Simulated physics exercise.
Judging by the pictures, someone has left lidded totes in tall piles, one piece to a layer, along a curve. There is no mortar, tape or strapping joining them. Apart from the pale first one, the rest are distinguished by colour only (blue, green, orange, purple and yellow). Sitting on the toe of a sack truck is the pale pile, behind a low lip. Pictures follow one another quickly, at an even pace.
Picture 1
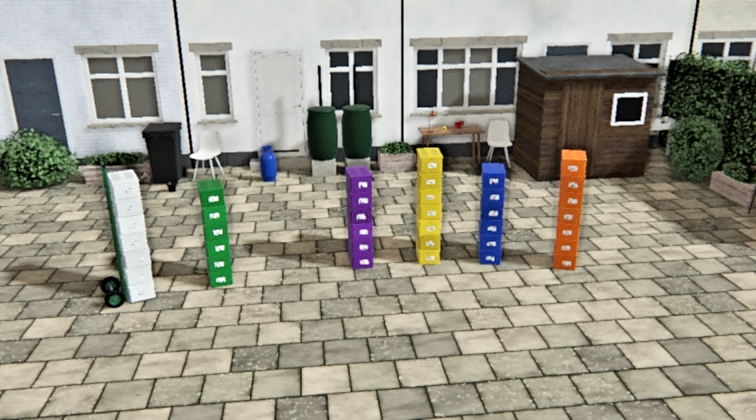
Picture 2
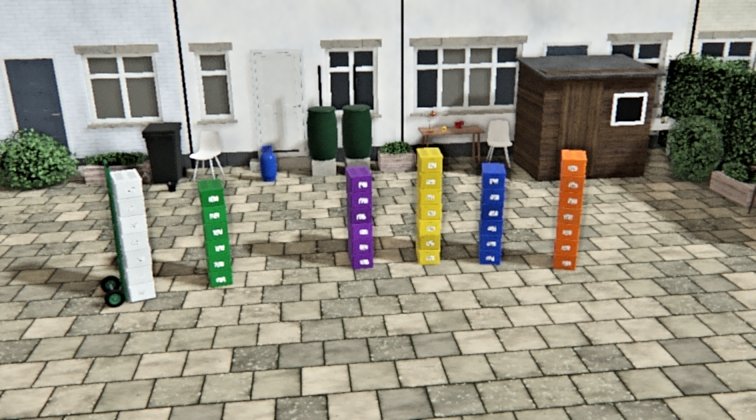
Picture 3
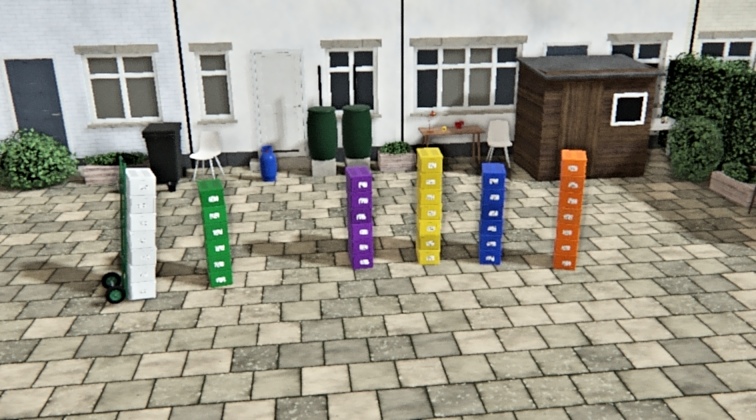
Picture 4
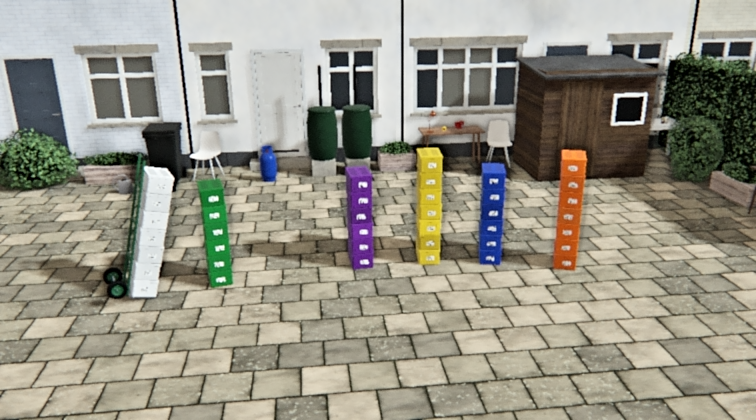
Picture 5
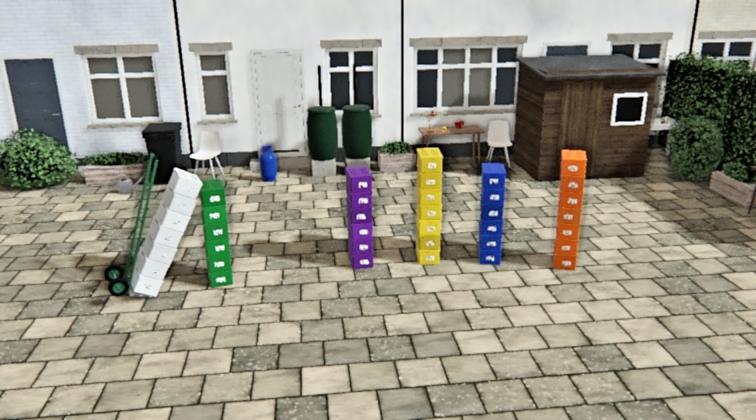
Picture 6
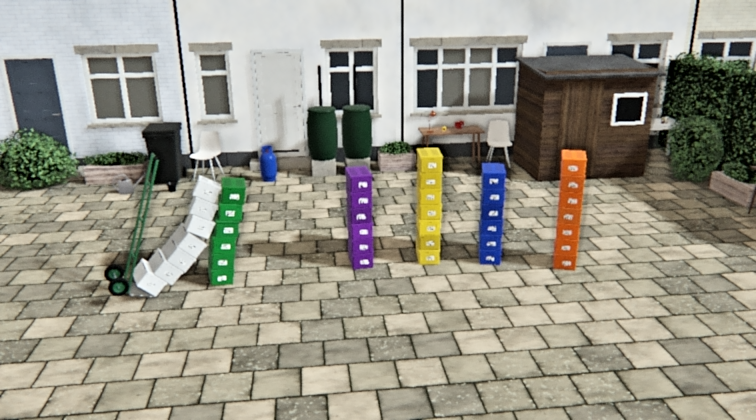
A white stack of boxes on a sack truck tilts right and bends against the green stack.
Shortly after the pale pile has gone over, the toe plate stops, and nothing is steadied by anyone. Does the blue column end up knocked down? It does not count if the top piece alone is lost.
No, it stays up.
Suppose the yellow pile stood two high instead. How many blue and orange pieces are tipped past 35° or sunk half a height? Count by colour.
Once things settle, blue has 0 down and orange has 0.
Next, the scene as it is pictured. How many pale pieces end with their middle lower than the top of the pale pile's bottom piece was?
Count: 6.
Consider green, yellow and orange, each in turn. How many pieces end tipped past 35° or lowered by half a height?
In the end the numbers are green 6, yellow 0 and orange 0.
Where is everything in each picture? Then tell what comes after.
In the first frame (places mark the middle of the side facing us), truck frame (109, 197) level; top blue tote (494, 181); top green tote (213, 199); the rest undisturbed.
In the second frame, truck frame (112, 196) rocked barely; top blue tote (494, 181).
In the third frame, truck frame (125, 192) rocked a little, top of the pale pile leaning a little; top blue tote (494, 181); the rest undisturbed.
In the fourth frame, truck frame (141, 188) rocked a little, top of the pale pile leaning clearly; top blue tote (494, 181); the rest undisturbed.
In the fifth frame, truck frame (151, 187) rocked clearly, top of the pale pile leaning well over; top blue tote (494, 181); the rest undisturbed.
In the sixth frame, truck frame (151, 187) rocked clearly, top of the pale pile leaning well over; top blue tote (494, 181); top green tote (234, 196) leaning a little; steepest lean, the tote at (227, 230); 6 disturbed, none down.
Soon after the last picture, 7 of the pale pile down; none of the 6 blue totes down (0 of 32 in all colours); top blue tote unmoved; top green tote leaning clearly, a little lower.
A little later, 7 of the pale pile down; none of the 6 blue totes down (6 of 32 in all colours); top blue tote unmoved; top green tote on its side.
At rest, 7 of the pale pile down; none of the 6 blue totes down (6 of 32 in all colours); top blue tote unmoved; top green tote on its side. As the last picture would show them, middles, top blue tote near (493, 176), top green tote near (344, 253).
